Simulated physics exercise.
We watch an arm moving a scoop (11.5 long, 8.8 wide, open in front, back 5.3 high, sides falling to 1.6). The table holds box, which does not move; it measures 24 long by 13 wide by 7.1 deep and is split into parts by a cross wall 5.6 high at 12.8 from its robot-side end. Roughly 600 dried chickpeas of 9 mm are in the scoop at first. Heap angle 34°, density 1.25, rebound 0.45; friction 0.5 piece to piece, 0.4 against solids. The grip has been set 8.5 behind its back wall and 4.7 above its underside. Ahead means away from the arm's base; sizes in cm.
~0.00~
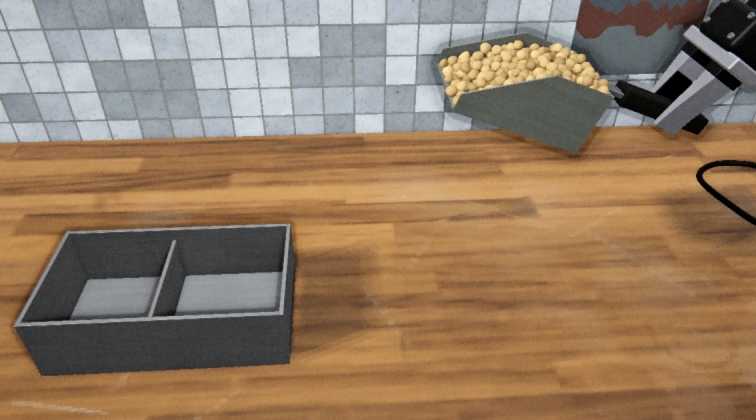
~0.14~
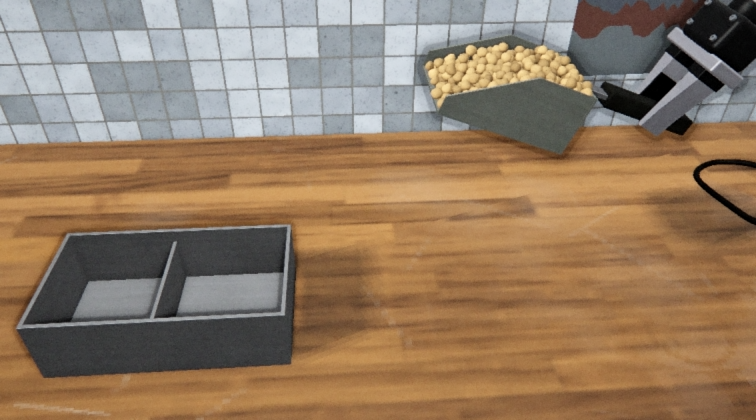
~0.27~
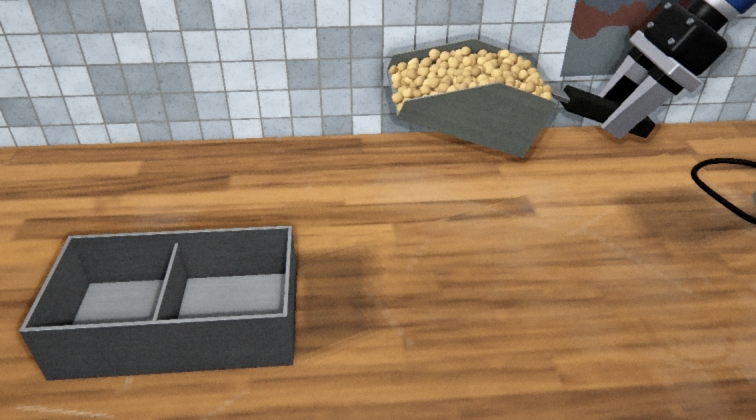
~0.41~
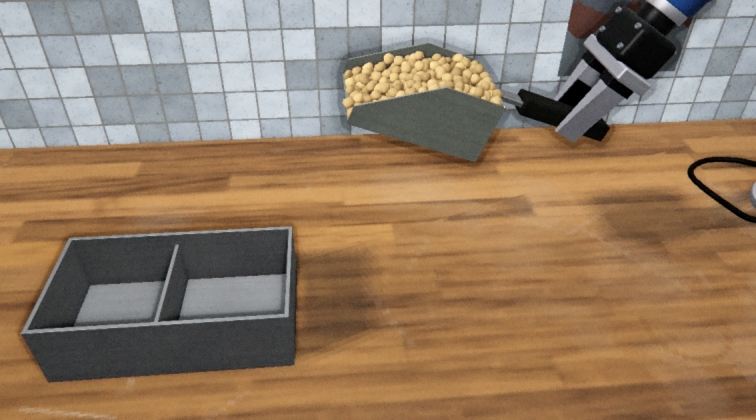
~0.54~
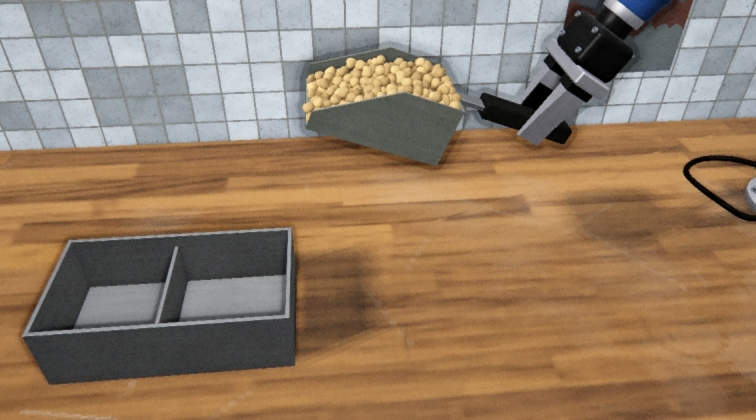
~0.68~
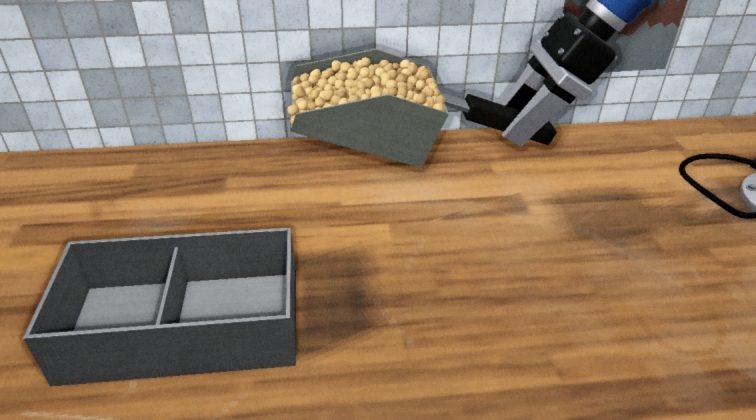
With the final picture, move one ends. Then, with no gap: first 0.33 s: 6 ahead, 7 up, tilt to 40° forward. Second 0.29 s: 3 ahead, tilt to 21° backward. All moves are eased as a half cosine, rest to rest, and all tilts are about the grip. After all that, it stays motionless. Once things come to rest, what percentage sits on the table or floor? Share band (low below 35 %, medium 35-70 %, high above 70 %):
It is low, below 35 %.
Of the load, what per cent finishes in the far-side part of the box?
Estimate: Near 15 %.
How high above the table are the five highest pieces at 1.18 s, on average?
Around 28 cm, I reckon.
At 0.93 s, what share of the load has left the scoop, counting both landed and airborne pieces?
I'd say some 10 percent.
After 0.93 s, tilted 31° forward, highest piece 25 above the table; 538 on the scoop, 7 in the robot-side part, 55 in flight or on a rim.
After 1.18 s, tilted 3° forward, highest piece 28 above the table; 270 in the robot-side part, 163 on the scoop, 71 on the table or floor, 96 in flight or on a rim.
After 1.50 s, tilted 21° backward, highest piece 35 above the table; 269 in the robot-side part, 111 on the table or floor, 62 on the scoop, 46 in the far-side part, 112 in flight or on a rim.
After 2.55 s, tilted 21° backward, highest piece 35 above the table; 276 in the robot-side part, 167 on the table or floor, 95 in the far-side part, 62 on the scoop.
At rest, 276 in the robot-side part, 167 on the table or floor, 95 in the far-side part, 62 on the scoop. That is 28 % on the table or floor.
